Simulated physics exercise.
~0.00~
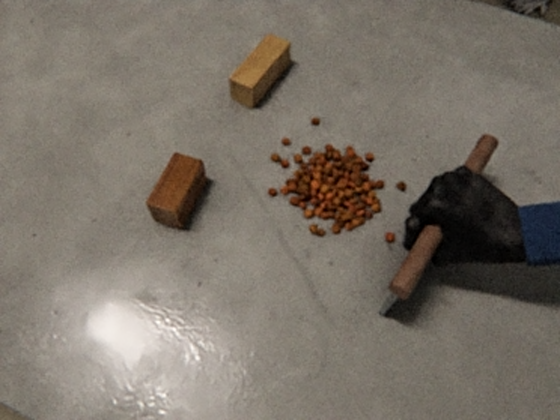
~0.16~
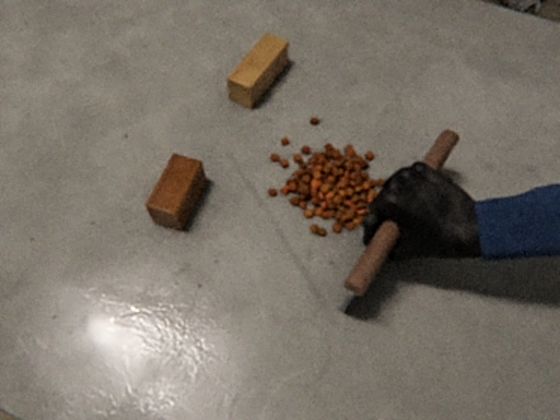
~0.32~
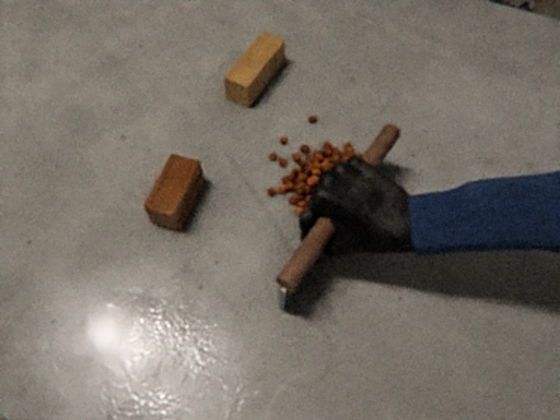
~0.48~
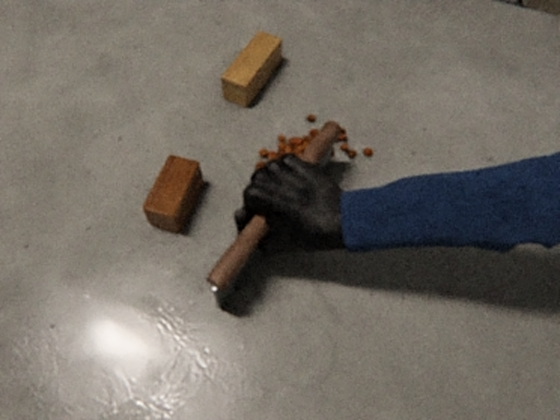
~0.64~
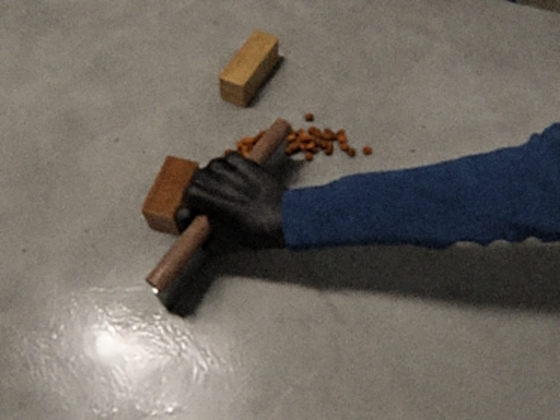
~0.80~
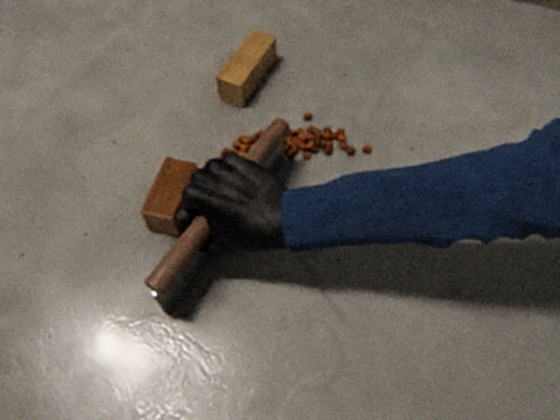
A black-gloved hand on a blue-sleeved arm grips a scraper with a brown wooden handle, reaching in from the right over a smooth grey floor seen from above at an angle. A loose heap of orange-brown kibble lies near the middle, with a pale yellow wooden block above it and a reddish-brown block to its left. The hand slides the scraper steadily left, and it covers and pushes into the heap. The pieces shift left a little, many spreading out behind the handle. The scraper stops beside the reddish-brown block, with the kibble still short of the gap between the blocks.
